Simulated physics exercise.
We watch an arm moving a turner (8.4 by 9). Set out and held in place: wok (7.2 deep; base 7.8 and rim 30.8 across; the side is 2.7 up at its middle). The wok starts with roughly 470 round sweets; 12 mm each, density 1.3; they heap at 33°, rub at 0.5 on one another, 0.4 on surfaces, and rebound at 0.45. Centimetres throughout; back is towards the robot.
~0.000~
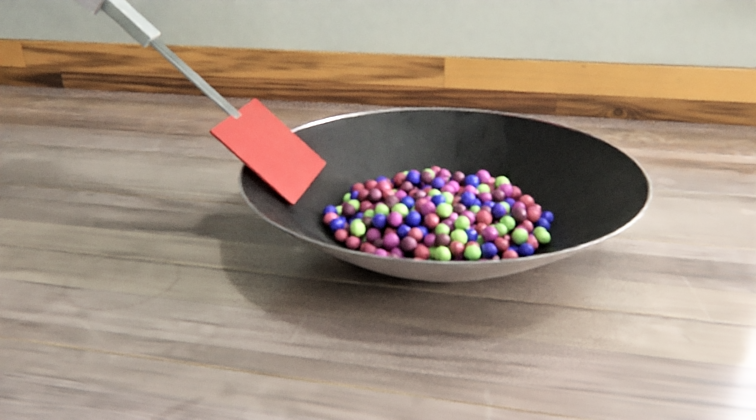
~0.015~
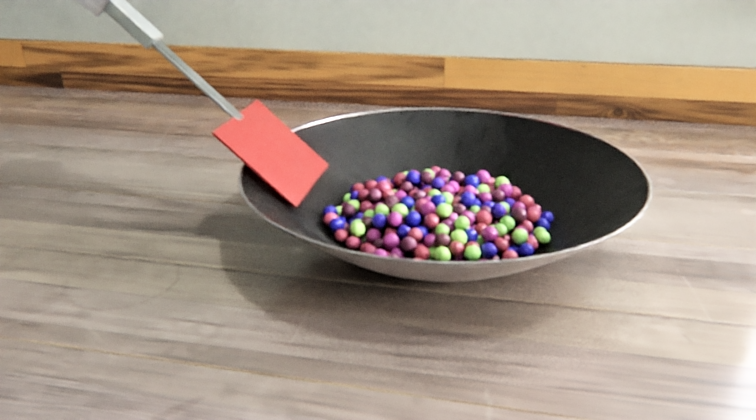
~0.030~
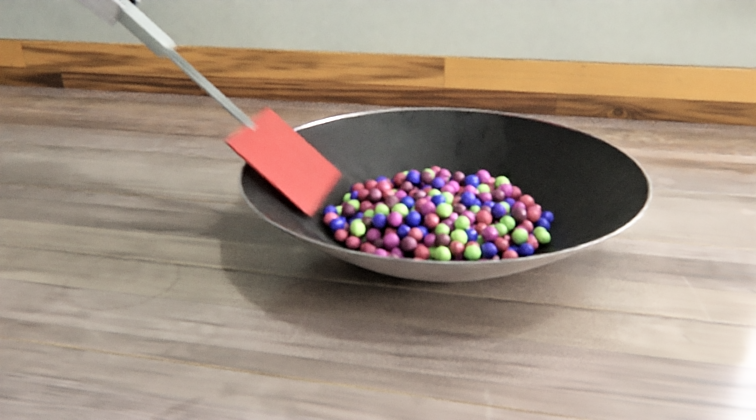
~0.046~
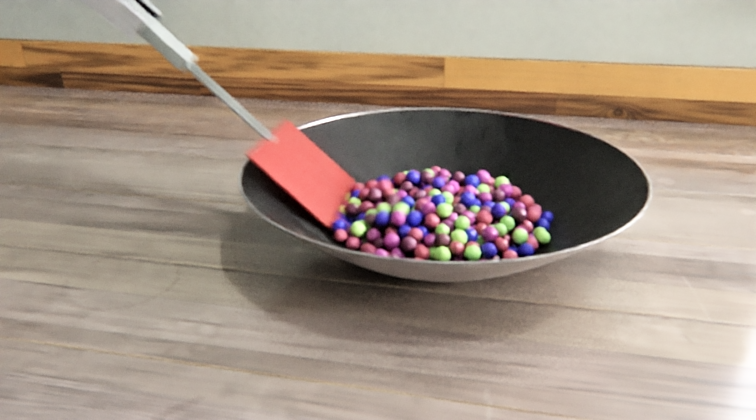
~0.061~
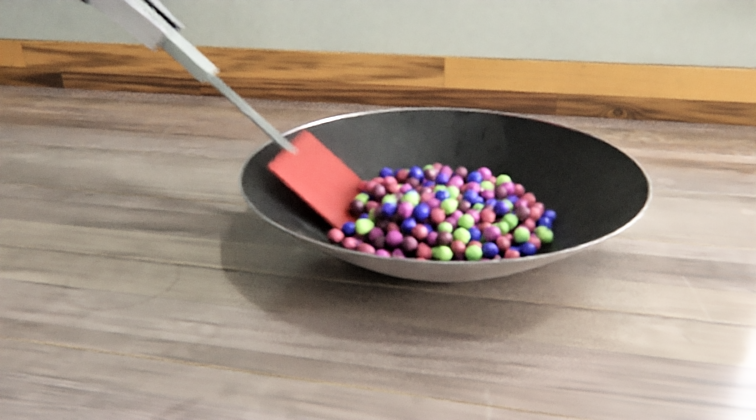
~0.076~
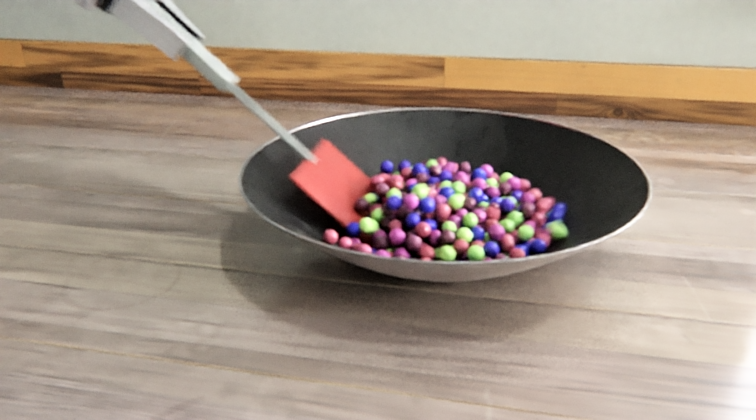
In a dark wok, an arm lowers a red turner and nudges the colourful sweets rightward.
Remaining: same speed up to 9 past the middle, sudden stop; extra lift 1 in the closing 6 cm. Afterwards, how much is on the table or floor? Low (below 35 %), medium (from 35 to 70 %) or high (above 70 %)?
A medium share, from 35 to 70 %, ends on the table or floor.
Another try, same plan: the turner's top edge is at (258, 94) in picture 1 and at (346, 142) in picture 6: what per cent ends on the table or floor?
About 55 per cent.
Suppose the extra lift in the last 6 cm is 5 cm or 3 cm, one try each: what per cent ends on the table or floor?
About 40 and 45 per cent.
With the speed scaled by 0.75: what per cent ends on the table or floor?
Some 30 per cent.
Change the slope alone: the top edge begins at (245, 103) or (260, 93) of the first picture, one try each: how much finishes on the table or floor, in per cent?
About 50 and 50 per cent.
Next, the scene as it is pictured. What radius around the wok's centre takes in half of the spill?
Some 34 cm.
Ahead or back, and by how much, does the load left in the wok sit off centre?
Roughly 4.0 cm ahead.
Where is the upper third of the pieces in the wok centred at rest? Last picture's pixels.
Near (553, 213).
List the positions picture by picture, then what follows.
Turner top edge at (234, 114), sloping 42°; upper third of the load around (440, 206), from x 330 to 545, top at y 175; 471 in the wok, in the first picture.
Turner top edge at (236, 116), sloping 42°; upper third of the load around (440, 206), from x 330 to 545, top at y 175, in the second picture.
Turner top edge at (249, 124), sloping 42°; upper third of the load around (440, 206), from x 330 to 545, top at y 175, in the third picture.
Turner top edge at (269, 137), sloping 42°; upper third of the load around (442, 206), from x 340 to 545, top at y 175, in the fourth picture.
Turner top edge at (289, 148), sloping 42°; upper third of the load around (440, 202), from x 335 to 550, top at y 170, in the fifth picture.
Turner top edge at (309, 158), sloping 42°; upper third of the load around (447, 200), from x 330 to 560, top at y 165; 471 in the wok, in the sixth picture.
After 0.12 s, sloping 42°, highest piece 7 above the table; 471 in the wok.
After 0.16 s, sloping 42°, highest piece 8 above the table; 471 in the wok.
After 0.38 s, sloping 42°, highest piece 9 above the table; 244 in the wok, 68 on the table or floor, 159 on the blade or in flight.
After 1.43 s, sloping 42°, highest piece 6 above the table; 243 in the wok, 228 on the table or floor.
At rest, 243 in the wok, 228 on the table or floor. That is 48 % on the table or floor.
